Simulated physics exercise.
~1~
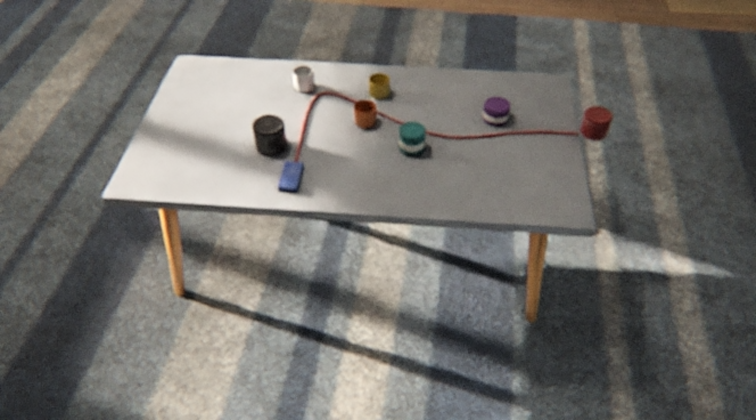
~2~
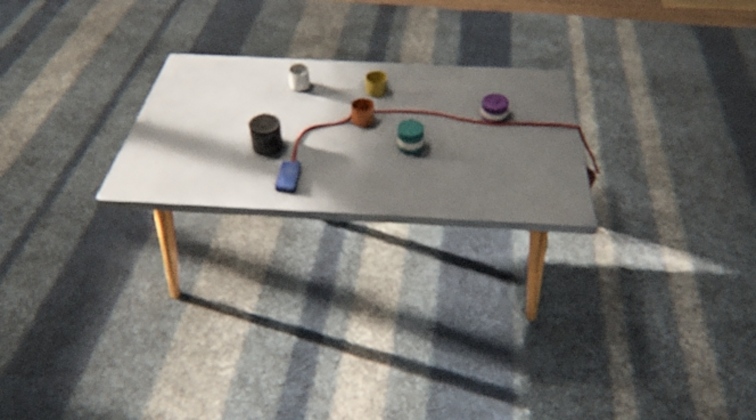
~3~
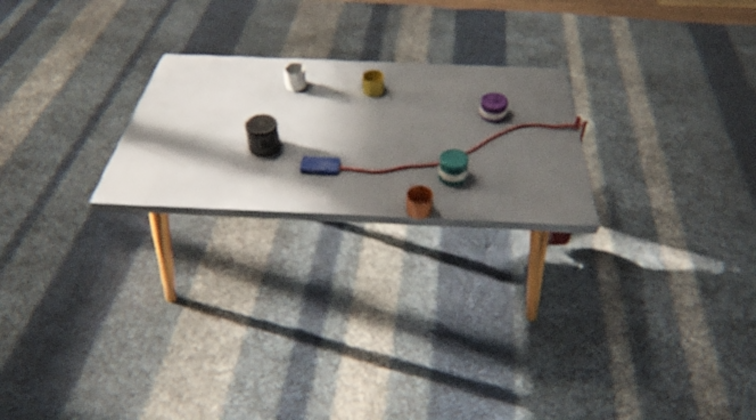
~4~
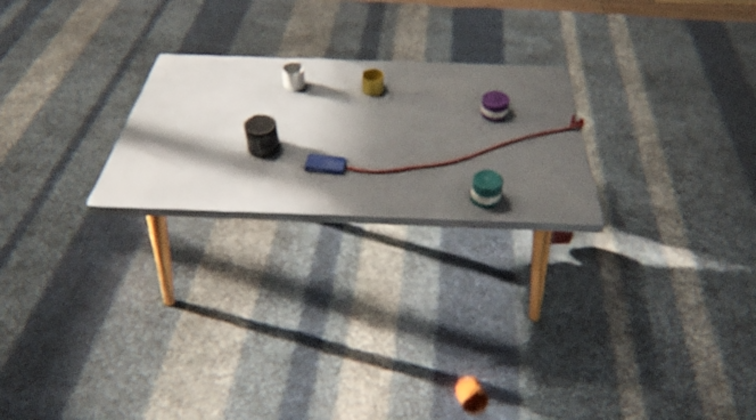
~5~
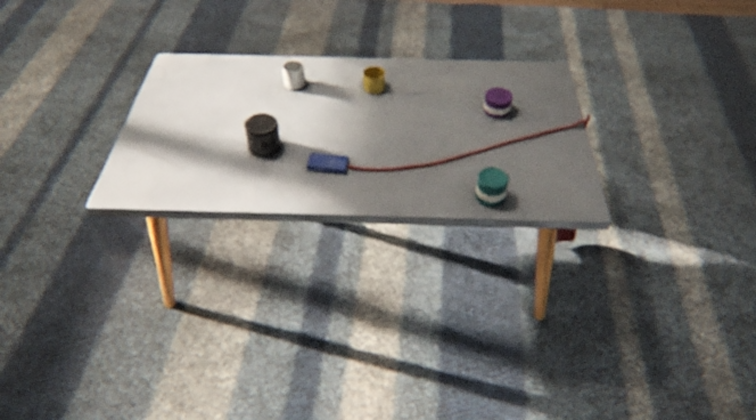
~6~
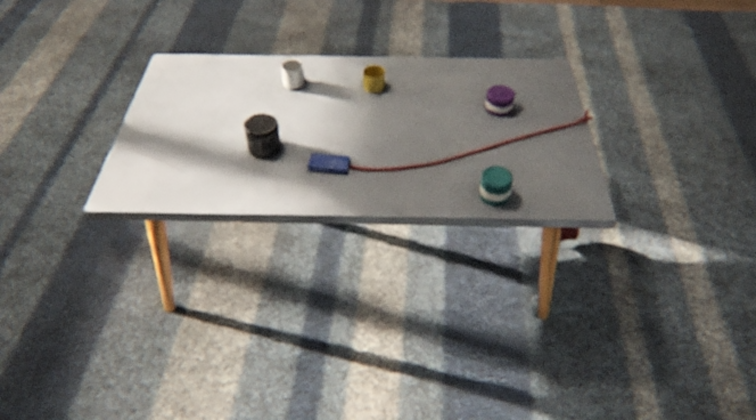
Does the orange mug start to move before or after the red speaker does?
The orange mug starts to move after the red speaker, which is already dropping off the right side while the mug still stands in its place.
